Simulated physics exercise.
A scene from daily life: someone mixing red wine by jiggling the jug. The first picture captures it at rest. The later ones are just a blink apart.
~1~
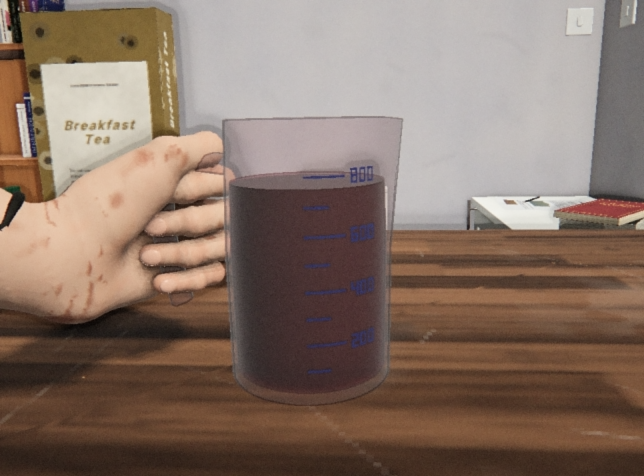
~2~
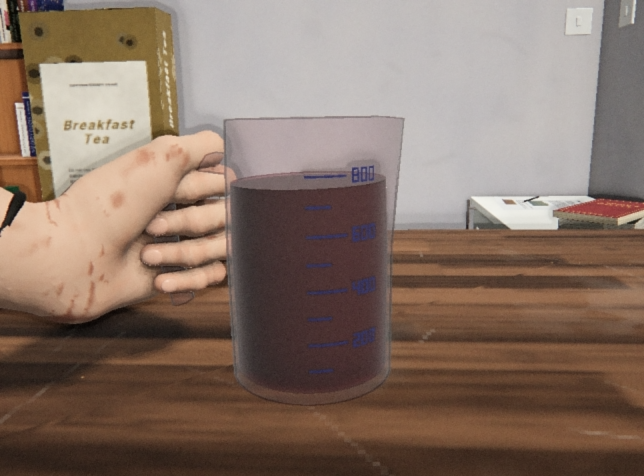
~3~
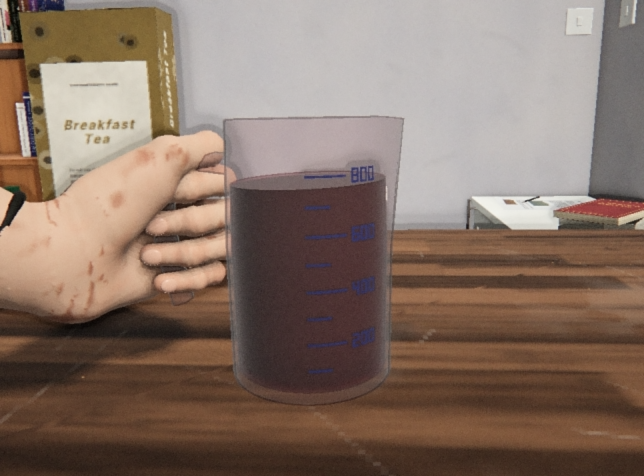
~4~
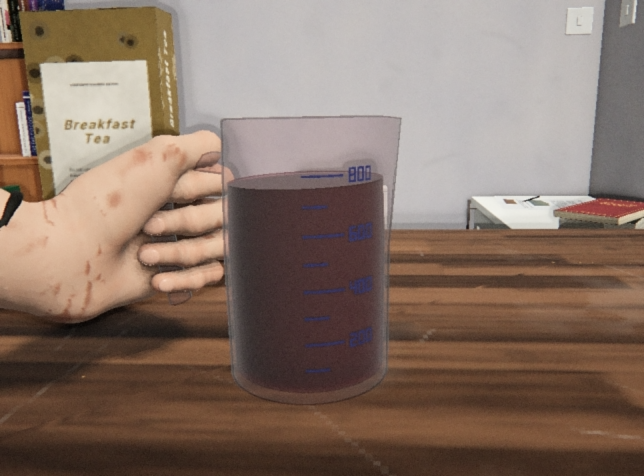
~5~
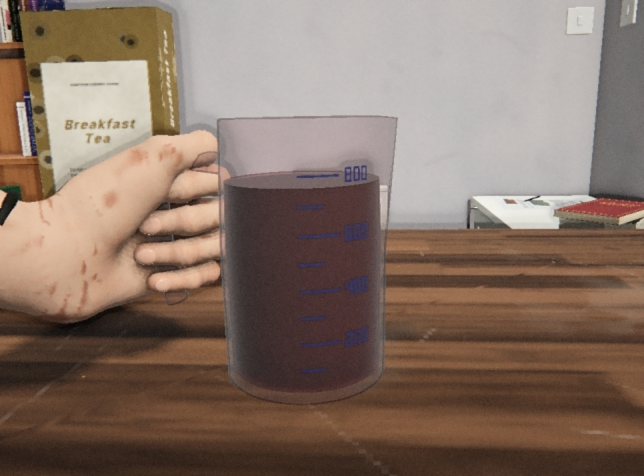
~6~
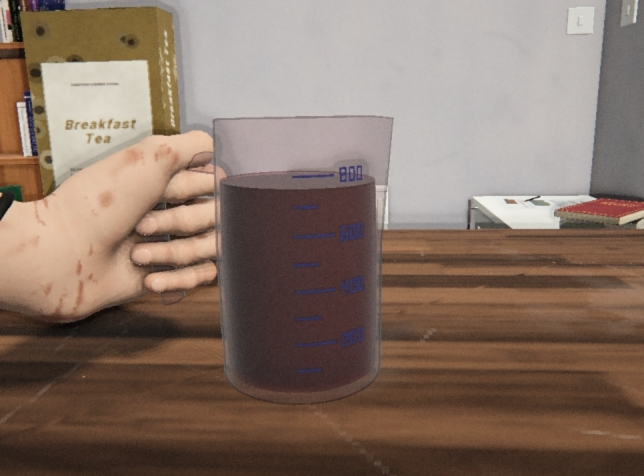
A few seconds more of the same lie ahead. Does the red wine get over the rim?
No.
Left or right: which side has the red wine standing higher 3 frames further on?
Clearly the left margin.
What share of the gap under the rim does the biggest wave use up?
Peak: Near 10 in a hundred.
Next, the highest wave so far stays far below the rim.
Finally, the highest wave so far stays far below the rim; nothing has left it.
